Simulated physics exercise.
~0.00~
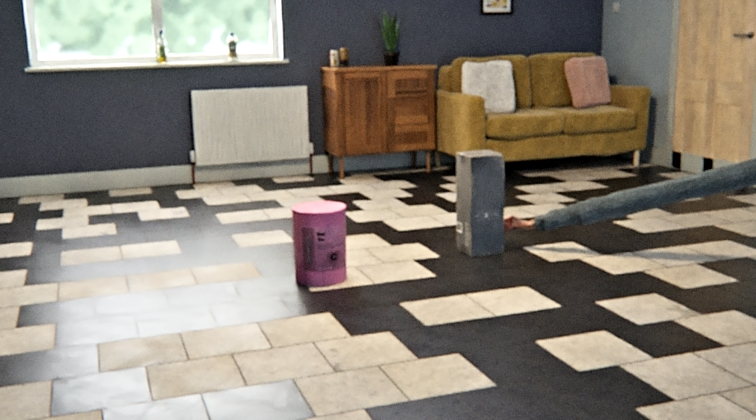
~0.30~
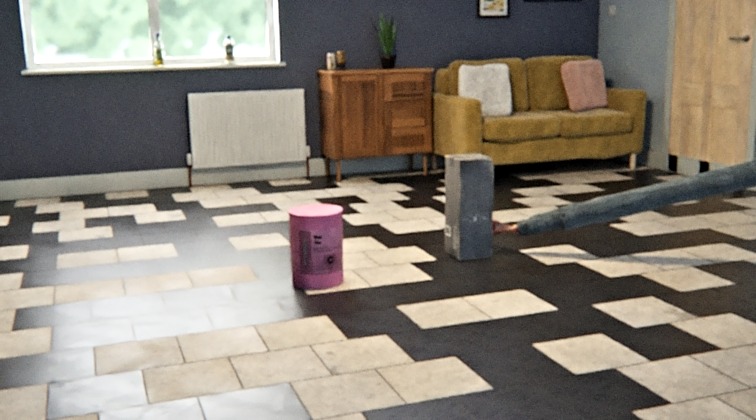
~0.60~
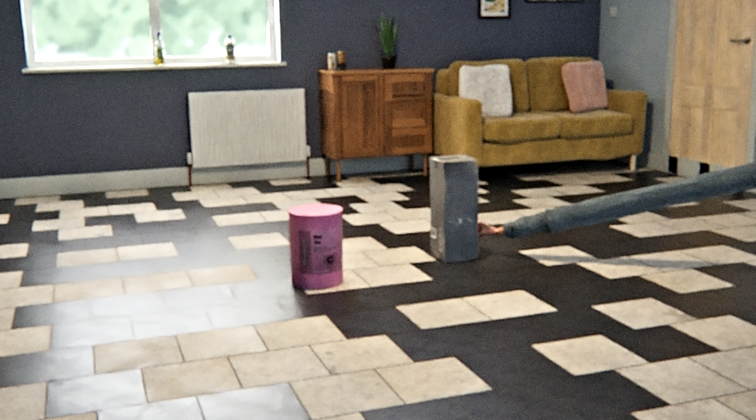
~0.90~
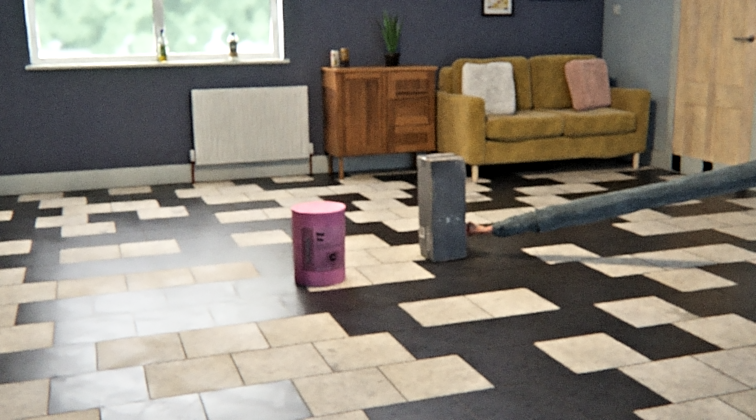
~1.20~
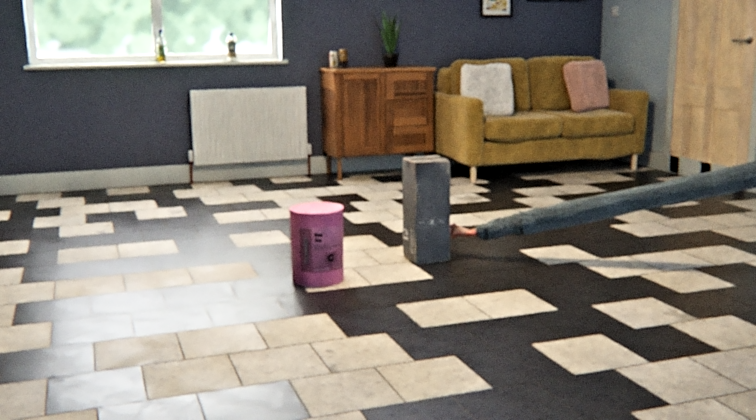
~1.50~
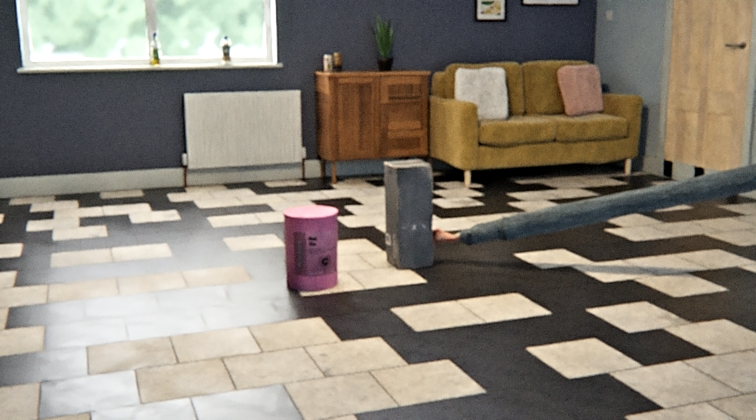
A hand reached in from the right and pushed a tall grey box steadily left across the tiled living room floor, and the box stayed upright, ending closer to the pink pail, which had not moved.
